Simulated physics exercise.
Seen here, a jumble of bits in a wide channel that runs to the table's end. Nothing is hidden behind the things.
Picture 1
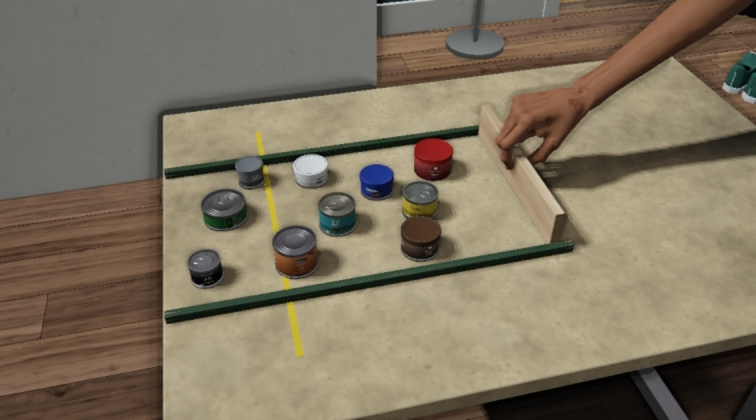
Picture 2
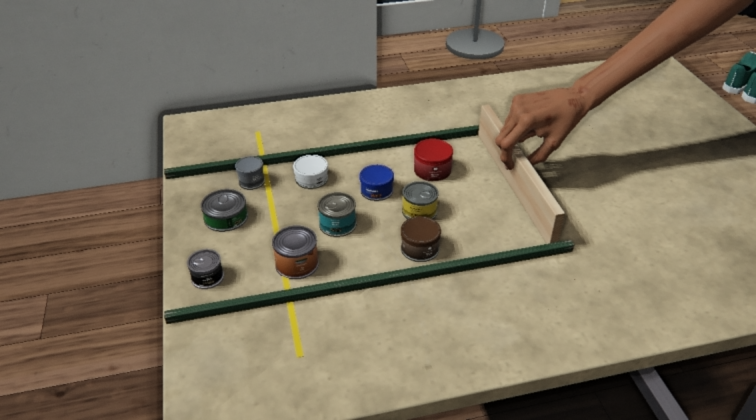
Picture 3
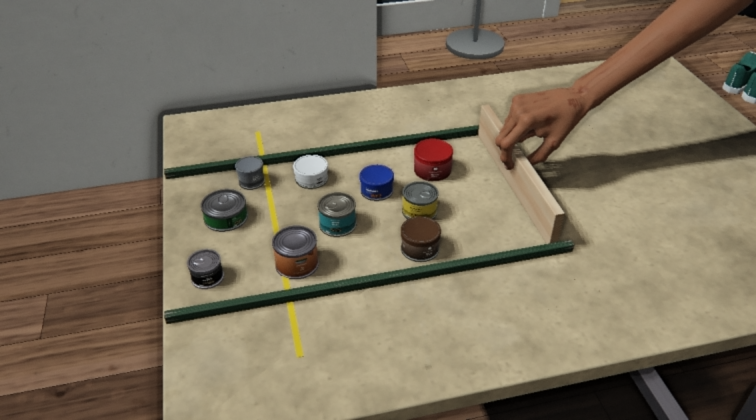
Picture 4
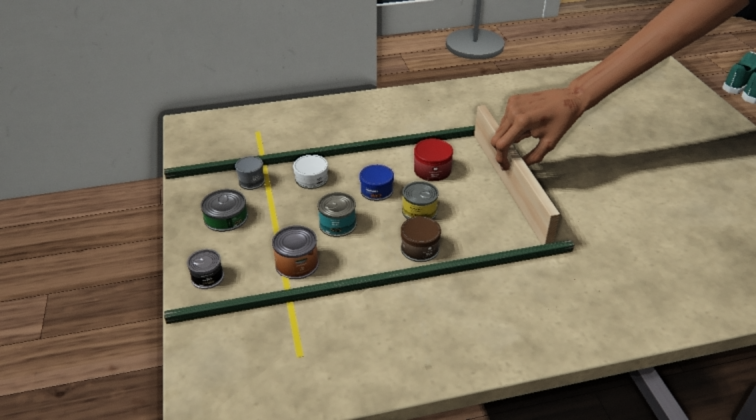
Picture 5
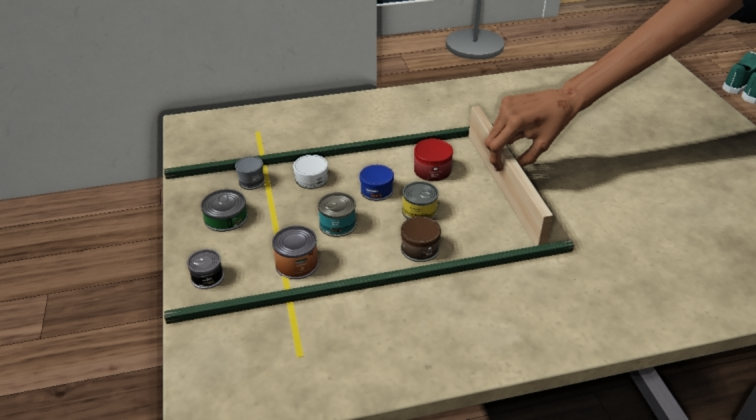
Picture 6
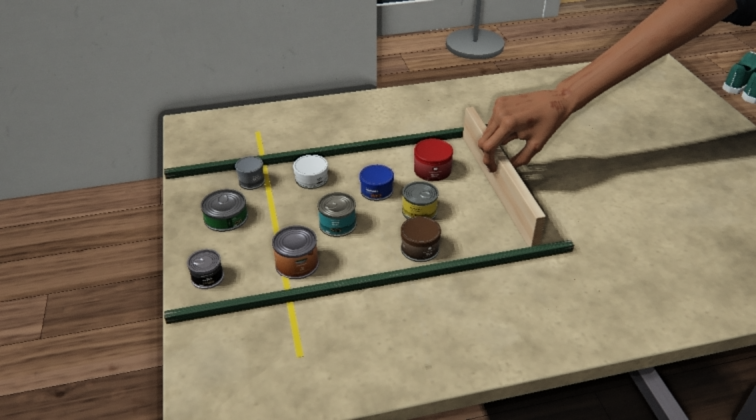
Wooden board sliding slightly left under a person's hand between two green rails, small colourful tins ahead of it staying still.
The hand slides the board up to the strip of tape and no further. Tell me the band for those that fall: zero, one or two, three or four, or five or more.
The number that fall off is zero.
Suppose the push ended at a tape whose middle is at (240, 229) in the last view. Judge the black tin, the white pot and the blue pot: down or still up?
The black tin tumbles off; the white pot stays on; the blue pot survives.
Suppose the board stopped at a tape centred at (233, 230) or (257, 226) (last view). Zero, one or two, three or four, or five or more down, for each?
One after another: Just one or two; not one.
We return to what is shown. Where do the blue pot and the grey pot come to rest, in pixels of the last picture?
First (256, 211), then (193, 175).
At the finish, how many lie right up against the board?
The number is 4.
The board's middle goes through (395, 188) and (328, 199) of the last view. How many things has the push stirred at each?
By then 4, and 8.
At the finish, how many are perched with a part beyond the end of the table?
That would be 0.
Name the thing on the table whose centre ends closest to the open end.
The black tin ends nearest.
Soon after, none off yet; black tin at rest near (206, 269); green tin at rest near (225, 210); grey pot at rest near (251, 173).
At rest, the number that fall off is zero.
